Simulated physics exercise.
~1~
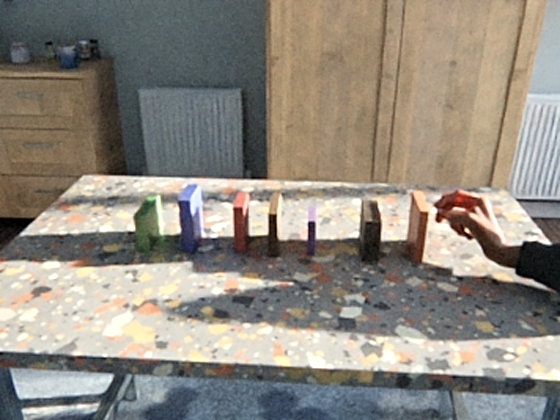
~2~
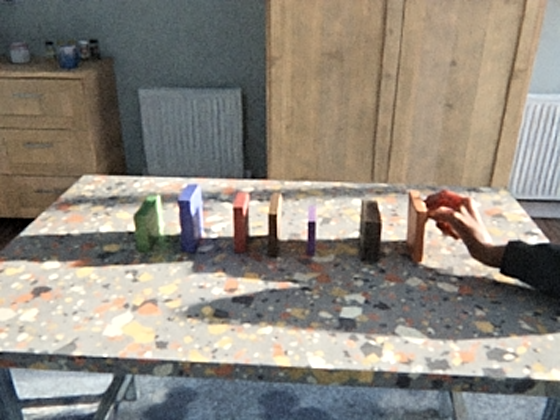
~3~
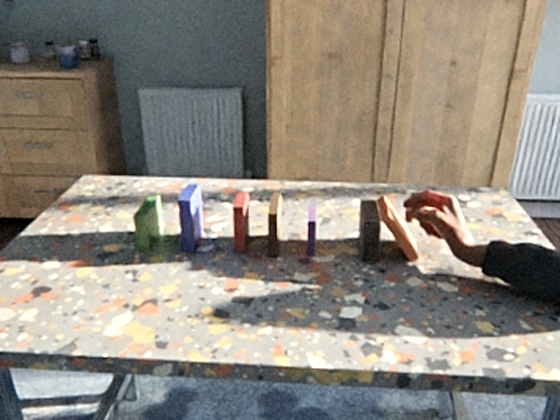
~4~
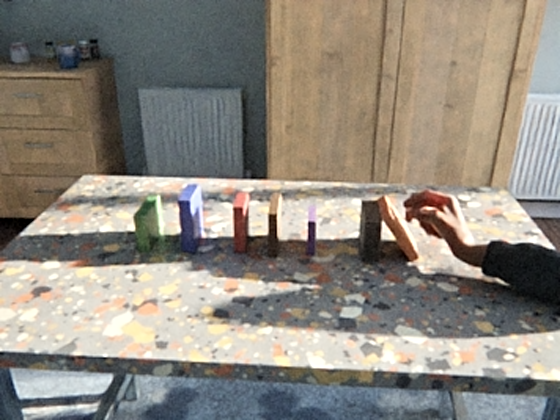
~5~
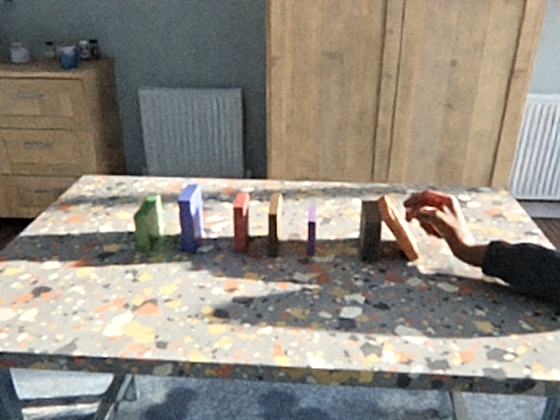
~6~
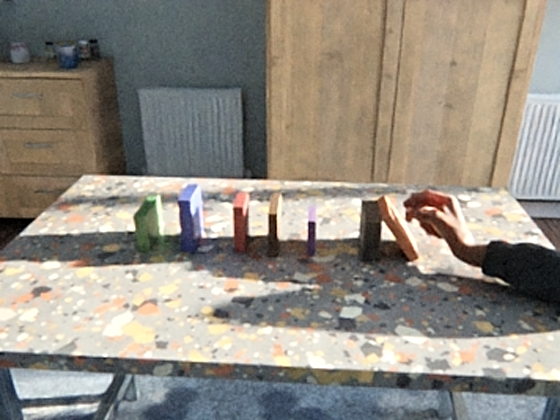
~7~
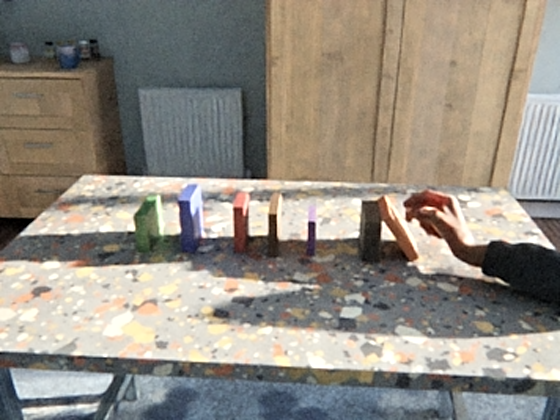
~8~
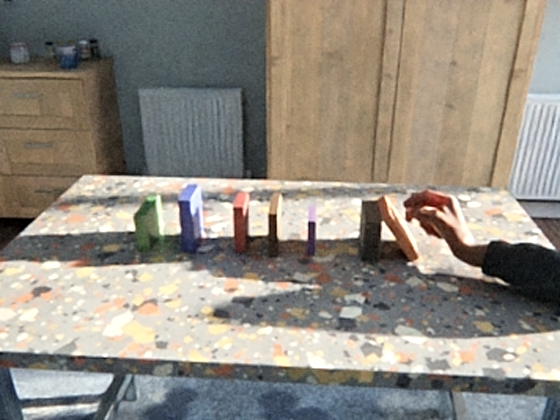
The footage shows a row of upright blocks and boards on a speckled table as a hand at the right pushes the orange board leftward. It tips against the dark board beside it and stays leaning there, the hand close by, while the others remain standing.
